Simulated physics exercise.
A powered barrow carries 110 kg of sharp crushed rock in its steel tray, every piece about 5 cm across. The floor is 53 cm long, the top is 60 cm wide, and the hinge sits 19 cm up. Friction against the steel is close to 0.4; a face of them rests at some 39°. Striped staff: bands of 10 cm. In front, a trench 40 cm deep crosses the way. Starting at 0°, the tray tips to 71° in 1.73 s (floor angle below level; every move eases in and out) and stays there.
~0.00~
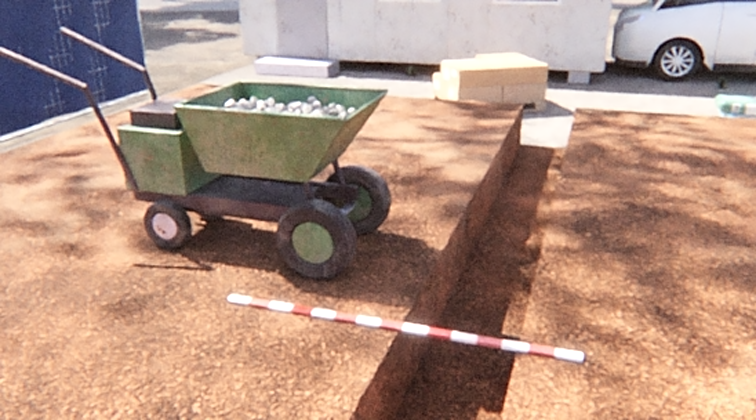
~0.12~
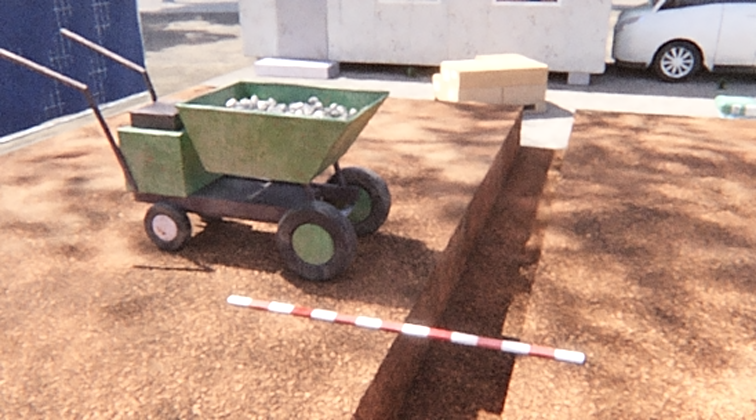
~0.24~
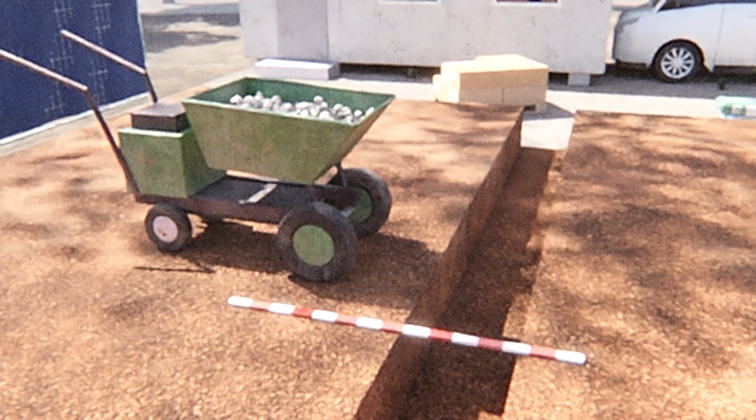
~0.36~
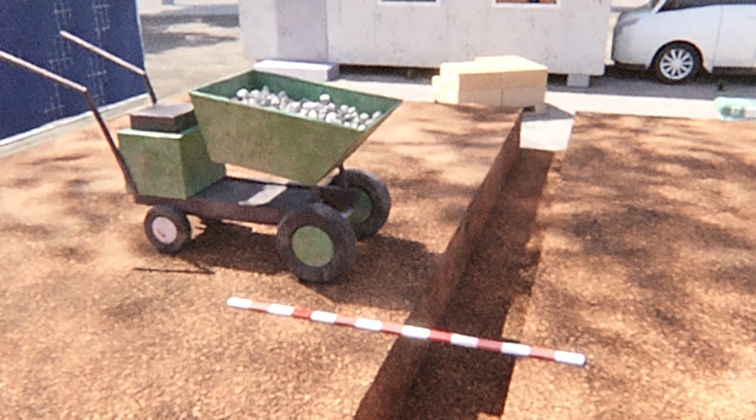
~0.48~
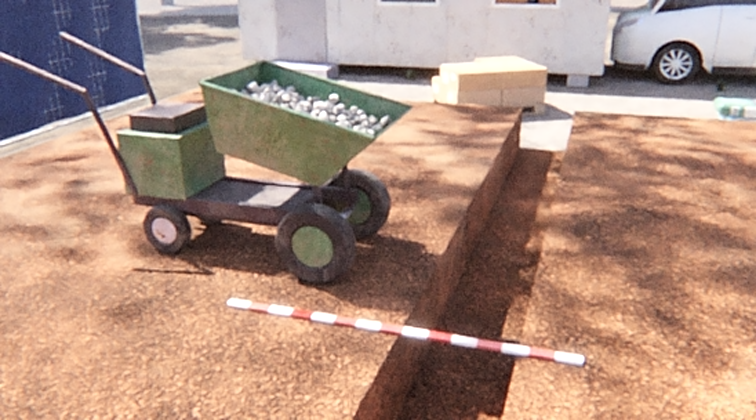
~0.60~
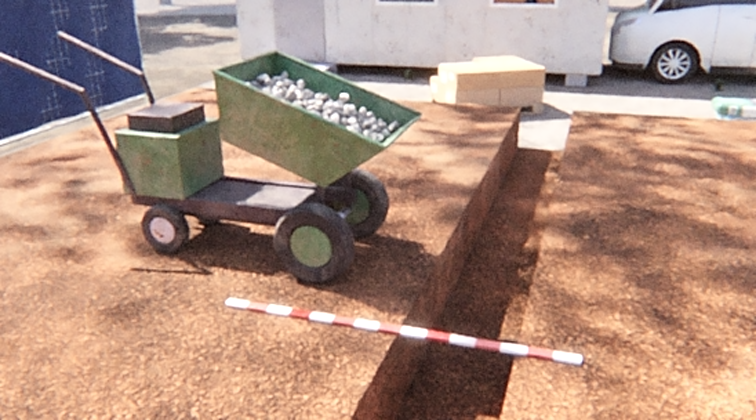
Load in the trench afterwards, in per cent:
73 %.
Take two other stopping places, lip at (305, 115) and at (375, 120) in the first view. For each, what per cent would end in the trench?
Some 75 and some 70 per cent, in that order.
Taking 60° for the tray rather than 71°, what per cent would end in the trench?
Roughly 20%.
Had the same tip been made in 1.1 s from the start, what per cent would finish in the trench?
I'd put it at some 75 in a hundred.
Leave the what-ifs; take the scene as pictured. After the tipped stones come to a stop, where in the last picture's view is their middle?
Resting centre: About (488, 340).
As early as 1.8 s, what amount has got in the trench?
By that moment, roughly 20 per cent of the load.
After 1.3 s the floor is at 60°; 100 % in the tray; the foremost stones are at (442, 207).
After 1.8 s the floor is at 71°; 81 % in the tray, 19 % in the trench; the foremost stones are at (521, 341).
After 2.2 s the floor is at 71°; 58 % in the tray, 42 % in the trench; the foremost stones are at (528, 336).
After 4.1 s the floor is at 71°; 26 % in the tray, 73 % in the trench; the foremost stones are at (525, 340).
